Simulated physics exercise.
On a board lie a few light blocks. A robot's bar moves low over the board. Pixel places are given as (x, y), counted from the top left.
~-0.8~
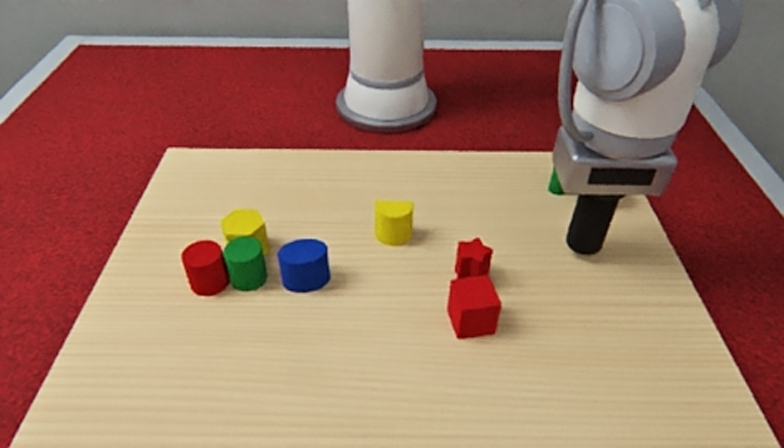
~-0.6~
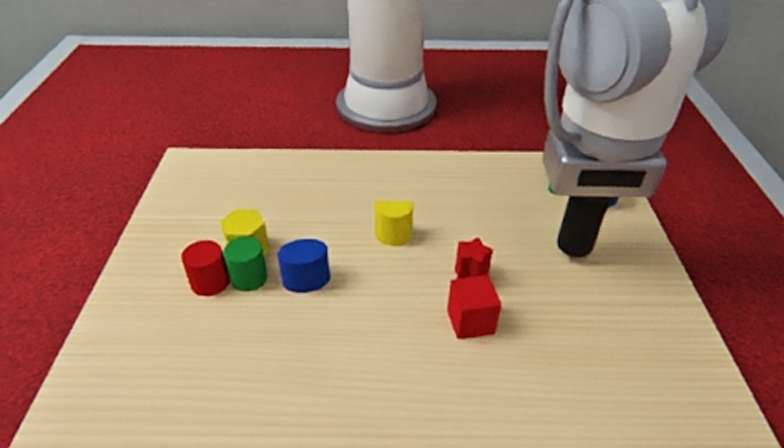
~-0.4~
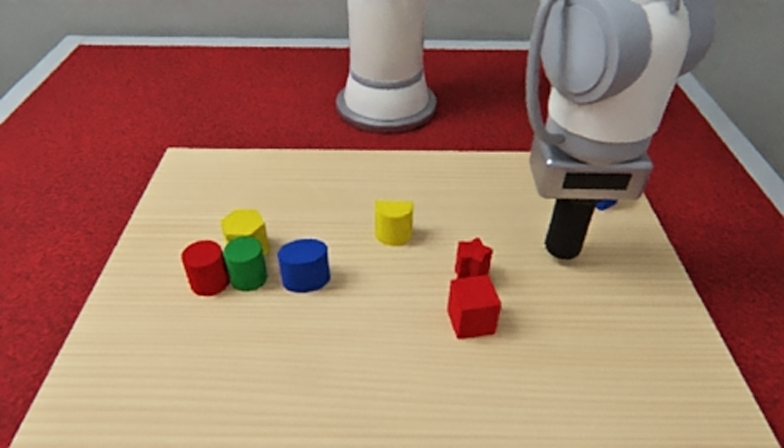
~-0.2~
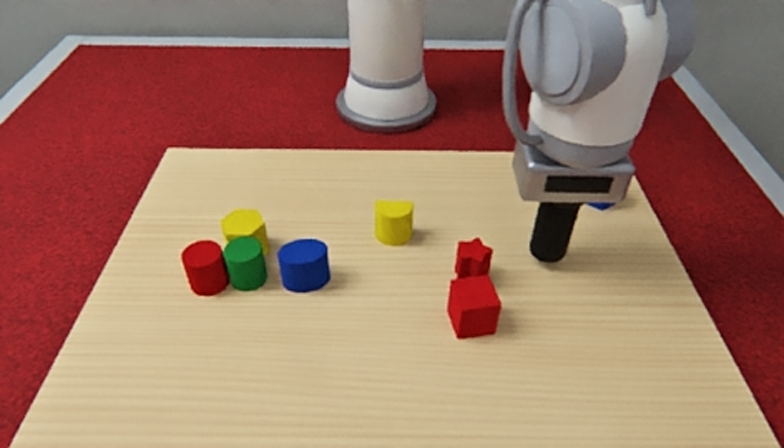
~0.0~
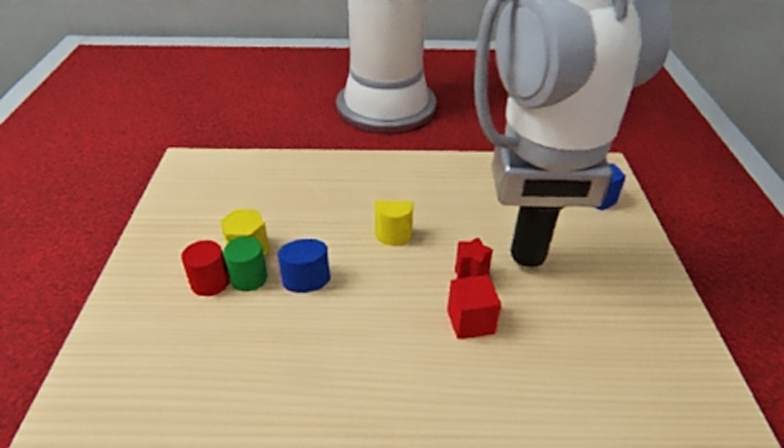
The robot arm slid its black bar a short way left, low over the wooden board, revealing a blue block behind it, while the red star, red cube and the other colored blocks stayed still.
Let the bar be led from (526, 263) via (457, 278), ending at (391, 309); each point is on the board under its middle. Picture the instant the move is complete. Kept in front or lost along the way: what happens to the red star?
I predict the bar still has it in front.
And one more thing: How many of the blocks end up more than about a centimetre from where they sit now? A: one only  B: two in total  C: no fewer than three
A (one only)
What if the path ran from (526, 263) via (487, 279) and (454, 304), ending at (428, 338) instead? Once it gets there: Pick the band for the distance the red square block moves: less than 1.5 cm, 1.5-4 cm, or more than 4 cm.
If I had to pick, the red square block travels from 1.5 to 4 cm here.
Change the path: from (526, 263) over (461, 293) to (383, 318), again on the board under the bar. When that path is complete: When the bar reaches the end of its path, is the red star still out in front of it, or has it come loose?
Once the path is finished, the red star lies beside or behind the bar.
On the path given first. One third of the way, bar (480, 264); red star (456, 254).
Two thirds of the way, bar (435, 279); red star (408, 269).
At the end, bar (391, 301); red star (360, 292); red square block still.
